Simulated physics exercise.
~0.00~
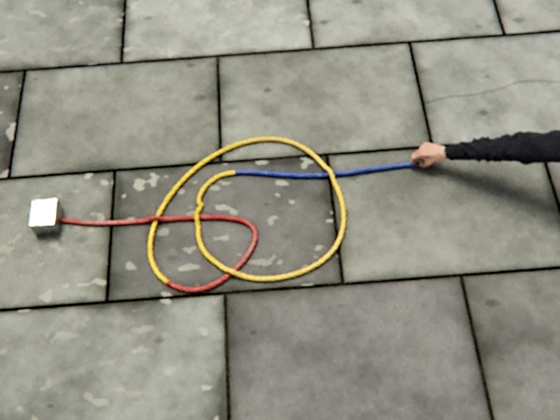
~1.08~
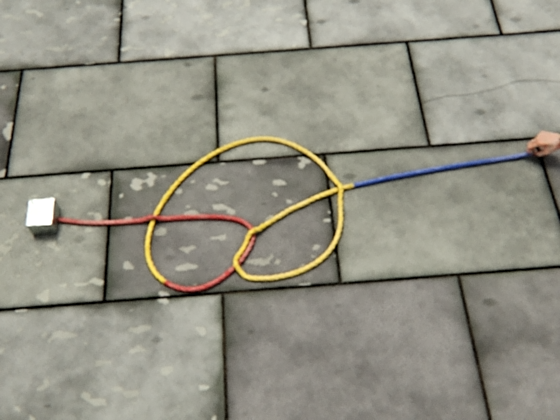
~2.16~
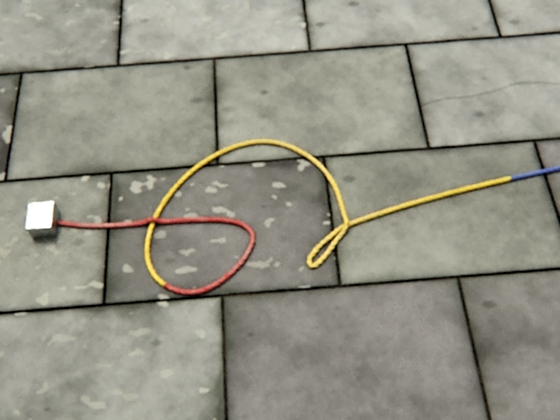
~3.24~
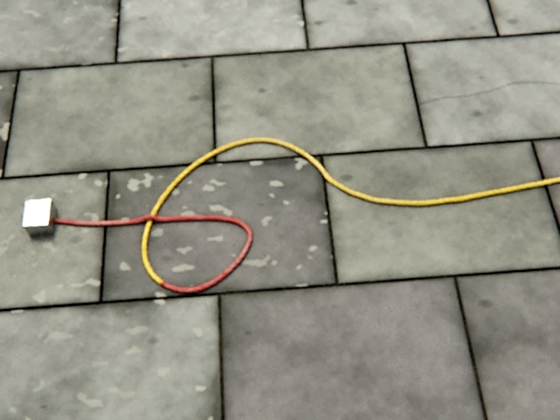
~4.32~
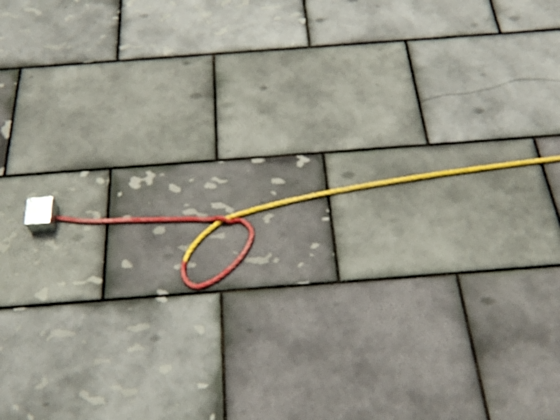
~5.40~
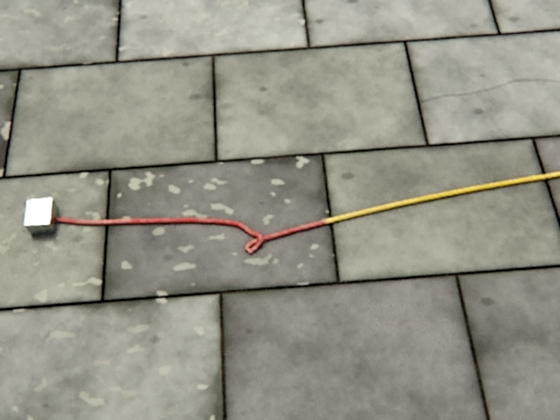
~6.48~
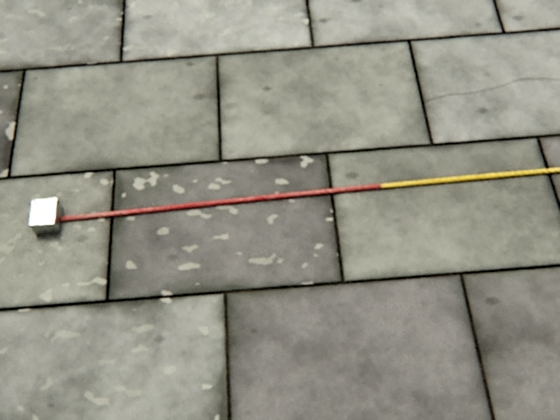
To begin with, a rope dyed red, yellow and blue lies in overlapping loops on grey paving, its red left end fixed to a small pale block while a hand holds the blue right end. The hand moves off to the right and out of view, drawing the blue section after it. One yellow loop shrinks to a narrow bight and opens out, leaving a single large loop. That loop tightens into a small red one, then a tiny twist. Finally the twist vanishes, and the rope runs straight from the block toward the right.
